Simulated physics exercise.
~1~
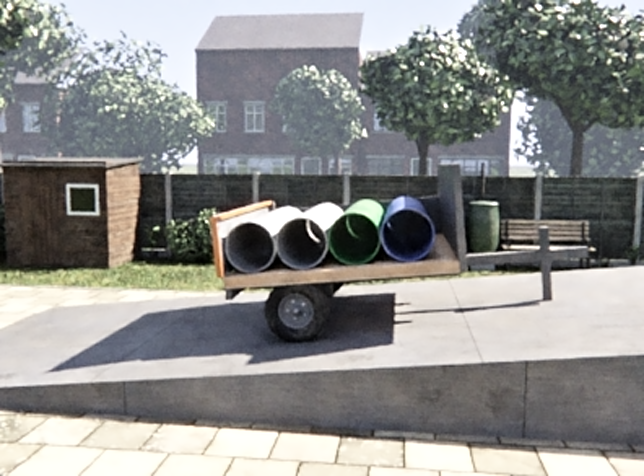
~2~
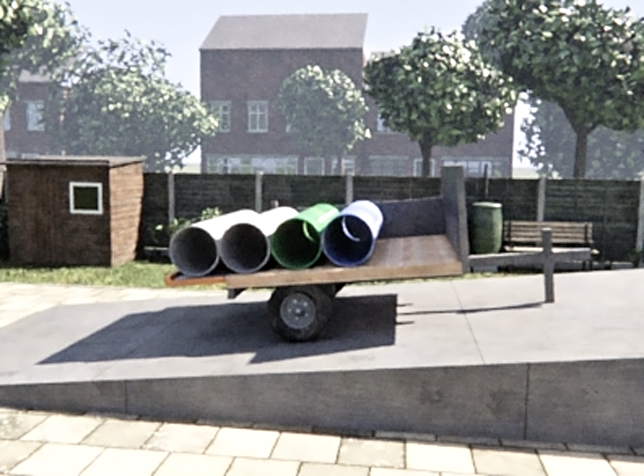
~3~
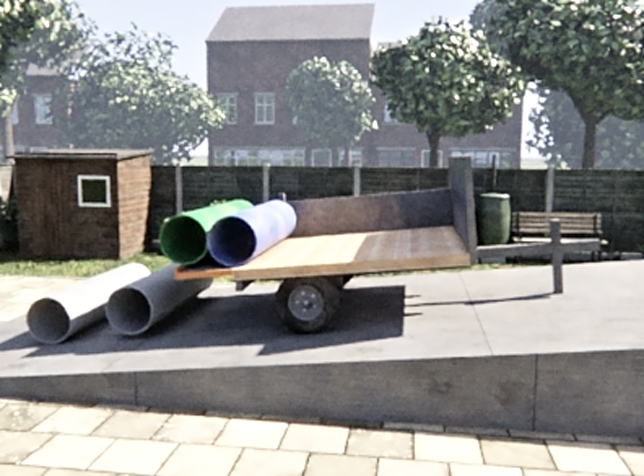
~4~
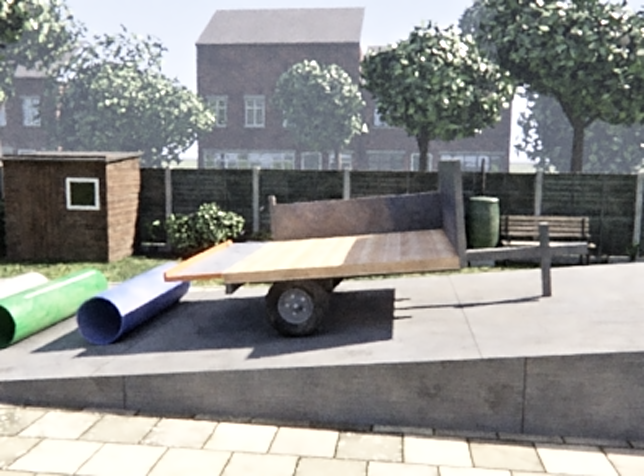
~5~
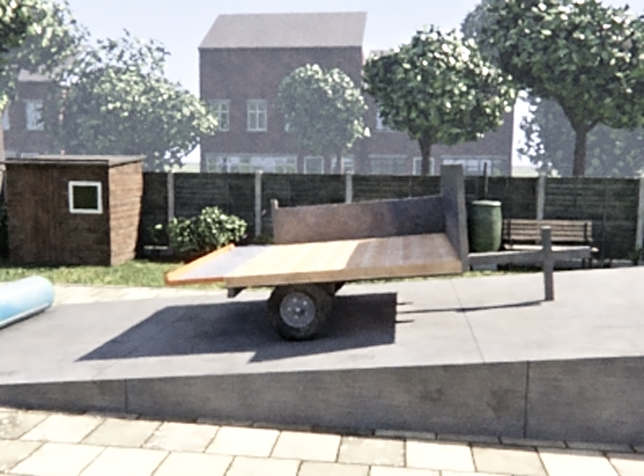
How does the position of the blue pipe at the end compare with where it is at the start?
At the start the blue pipe sits on the trailer bed at the right end of the row. By the end it is down on the ground at the far left, partly out of view.
